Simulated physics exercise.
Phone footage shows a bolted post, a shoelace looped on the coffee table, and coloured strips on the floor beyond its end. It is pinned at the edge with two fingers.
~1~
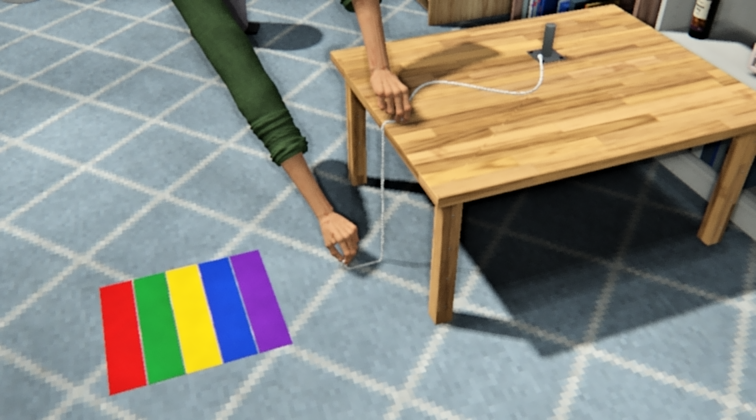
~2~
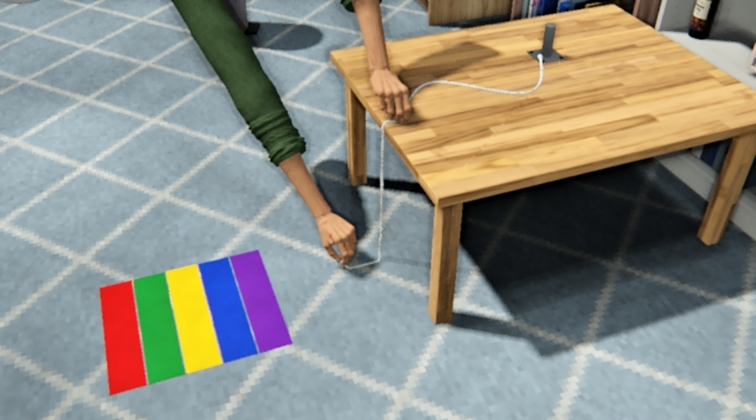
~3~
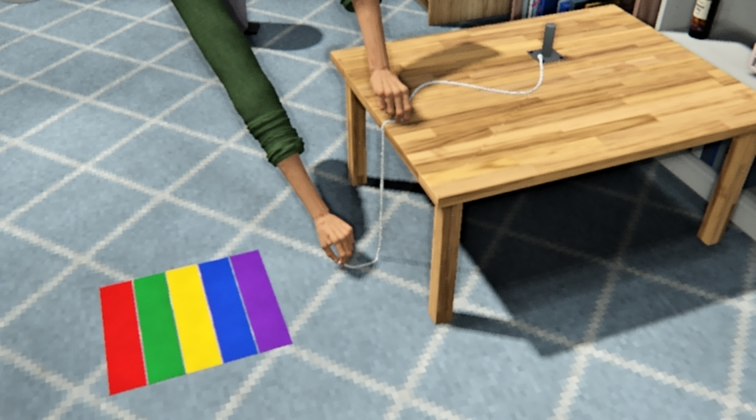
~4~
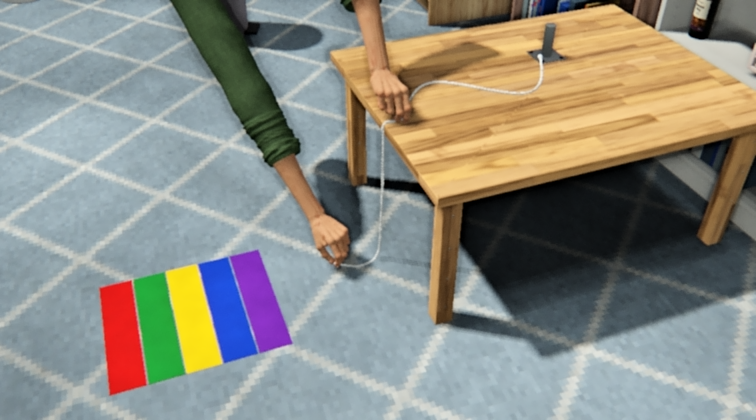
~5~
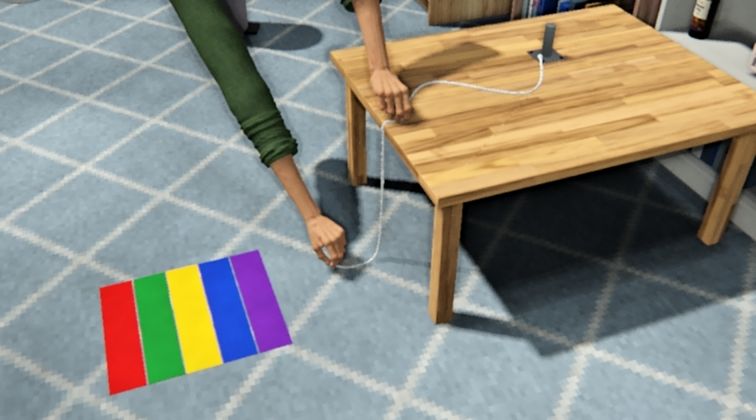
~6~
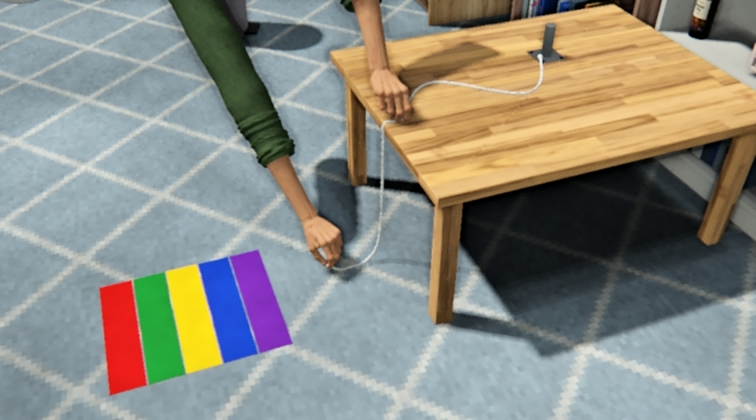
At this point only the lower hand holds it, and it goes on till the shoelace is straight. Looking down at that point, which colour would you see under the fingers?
You would see green.
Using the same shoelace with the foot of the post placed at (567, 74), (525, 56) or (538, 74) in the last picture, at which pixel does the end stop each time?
You'd get roughly (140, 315), (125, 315) and (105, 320), one for each try.
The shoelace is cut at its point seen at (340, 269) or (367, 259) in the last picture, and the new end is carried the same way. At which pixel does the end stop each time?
Pixel positions, in order: (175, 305), (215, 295).
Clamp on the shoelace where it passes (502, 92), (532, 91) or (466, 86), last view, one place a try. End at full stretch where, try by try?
The three spots are (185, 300), (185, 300) and (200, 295), in that order.
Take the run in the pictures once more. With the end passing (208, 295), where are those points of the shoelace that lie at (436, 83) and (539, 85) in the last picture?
First: (409, 107). Second: (500, 76).
Soon after, end near (208, 295); over blue.
After that, end near (171, 305); over green.
At the stop, end near (148, 310); over green. It gets as far as the green strip.
